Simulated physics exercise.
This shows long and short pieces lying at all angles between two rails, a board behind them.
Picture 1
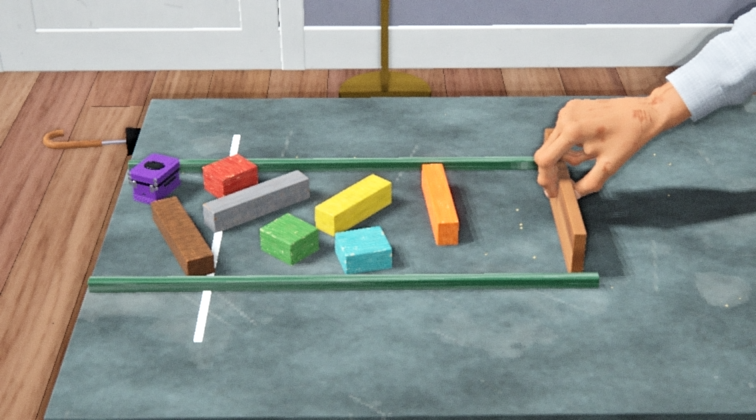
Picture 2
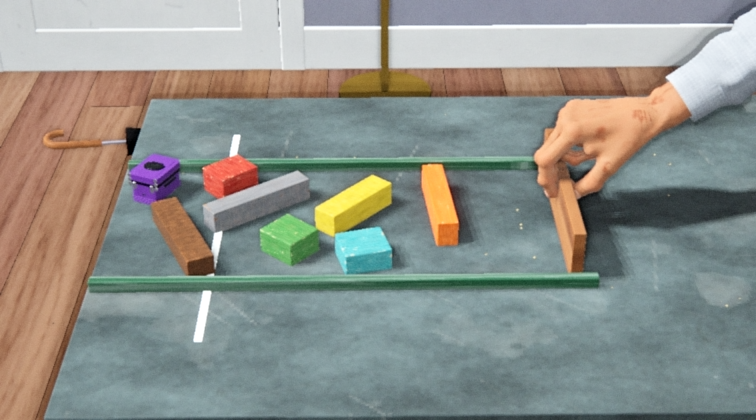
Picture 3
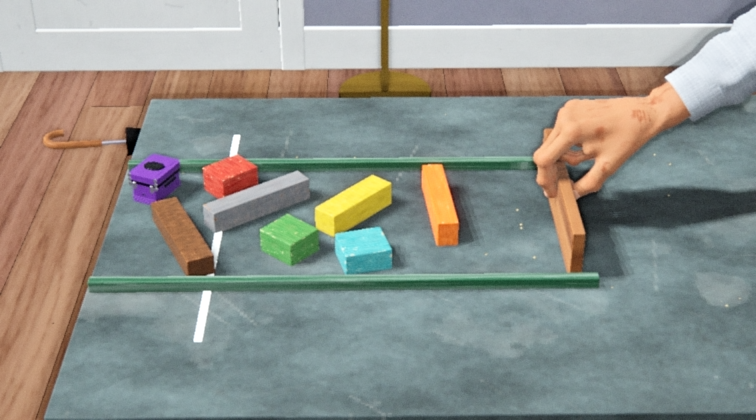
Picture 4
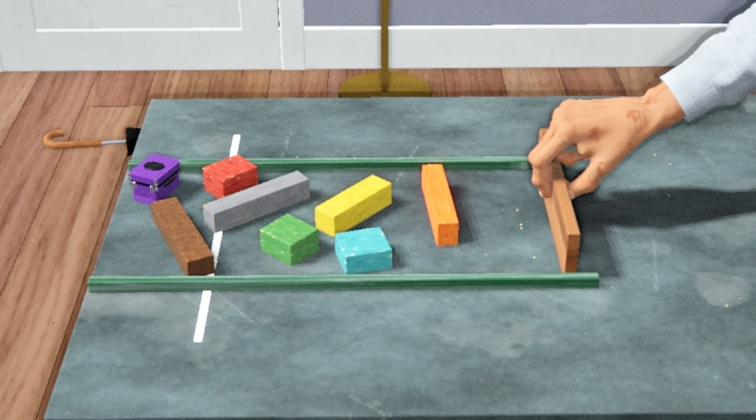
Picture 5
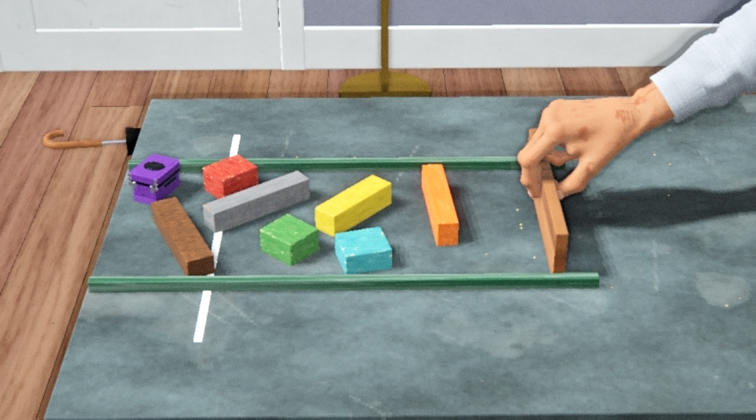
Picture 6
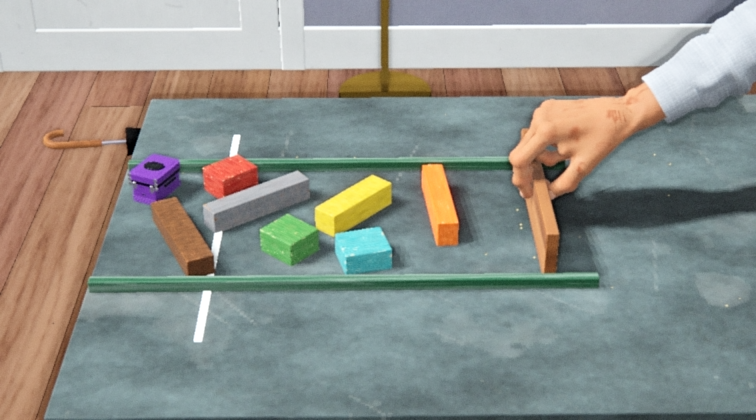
A hand slides a wooden board slightly left between green rails toward motionless coloured blocks.
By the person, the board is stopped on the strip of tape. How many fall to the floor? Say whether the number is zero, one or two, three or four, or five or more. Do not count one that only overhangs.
The number is one or two.
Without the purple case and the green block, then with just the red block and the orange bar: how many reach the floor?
You'd get 0 in the first case and 0 in the second one.
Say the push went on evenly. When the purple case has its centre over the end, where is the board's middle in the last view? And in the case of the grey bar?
Approx. (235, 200) for the first, approx. (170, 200) for the second.
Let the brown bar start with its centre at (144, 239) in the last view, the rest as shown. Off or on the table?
If so, it stays where it is.
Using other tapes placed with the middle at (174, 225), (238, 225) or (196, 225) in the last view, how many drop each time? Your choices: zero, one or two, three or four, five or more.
Tape by tape, the falls would be three or four, then none, then one or two.
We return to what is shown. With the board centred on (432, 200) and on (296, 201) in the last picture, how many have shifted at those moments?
The counts are 1 and 6.
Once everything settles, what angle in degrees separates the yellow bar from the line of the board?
Angle: Around 0°.
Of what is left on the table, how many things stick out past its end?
In total, 1 of them.
A little later, none off yet; purple case at rest near (156, 180); brown bar at rest near (182, 237); red block at rest near (231, 178).
When it is over, the number that fall off is one or two; down, purple case.
